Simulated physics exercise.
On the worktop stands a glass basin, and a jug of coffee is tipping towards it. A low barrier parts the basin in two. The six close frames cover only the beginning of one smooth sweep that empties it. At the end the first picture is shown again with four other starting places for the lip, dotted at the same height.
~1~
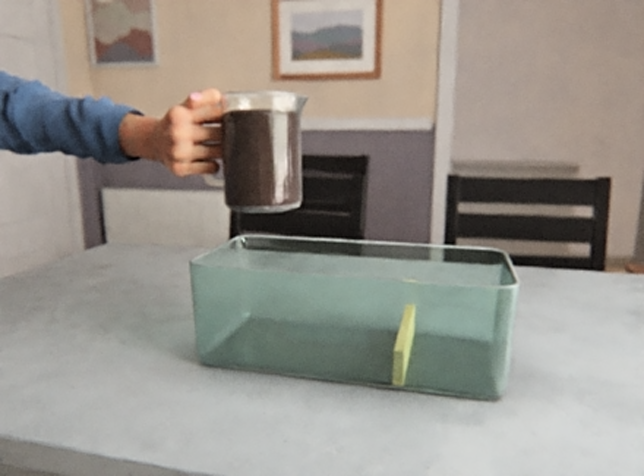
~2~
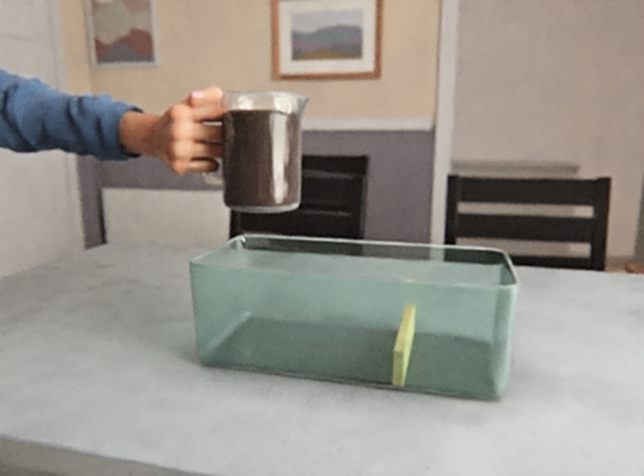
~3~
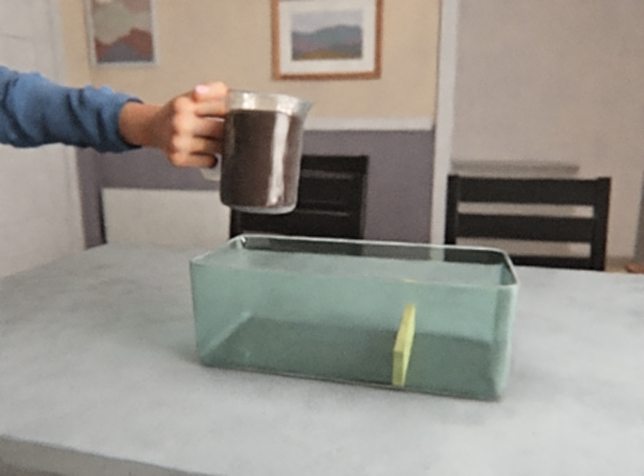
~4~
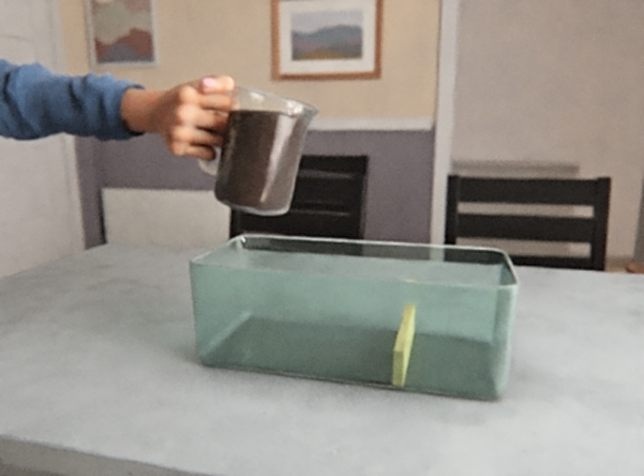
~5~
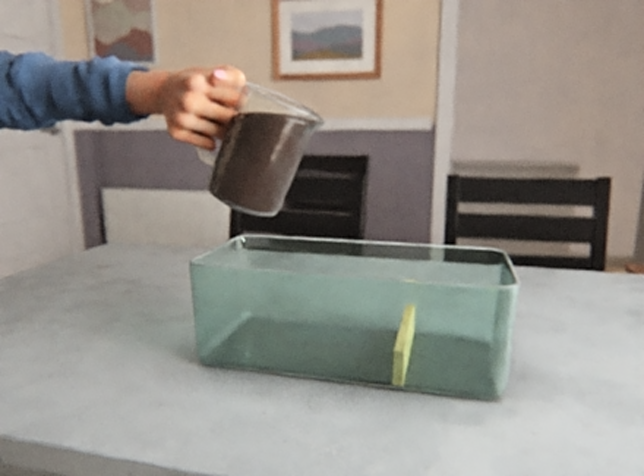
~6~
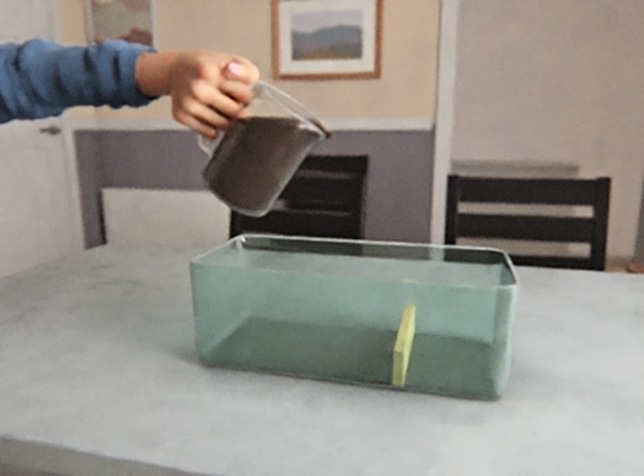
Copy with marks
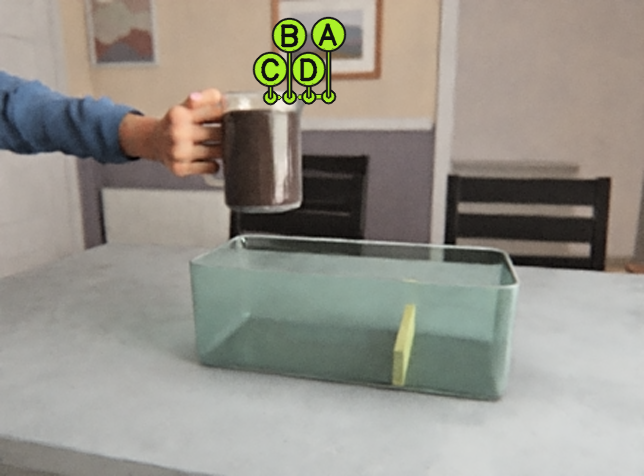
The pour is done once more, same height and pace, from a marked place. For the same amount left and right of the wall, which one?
Use dot A.
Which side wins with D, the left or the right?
The left side.
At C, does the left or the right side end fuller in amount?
The left side.
On the marked copy, A at (328, 96); B at (289, 97); C at (270, 97); D at (308, 97).
With A, about 45 % ends left of the wall and 54 % right of it.
With B, about 90 % ends left of the wall and 7 % right of it; 3 % is lost outside.
With C, about 91 % ends left of the wall and 8 % right of it.
With D, about 89 % ends left of the wall and 8 % right of it; 3 % is lost outside.
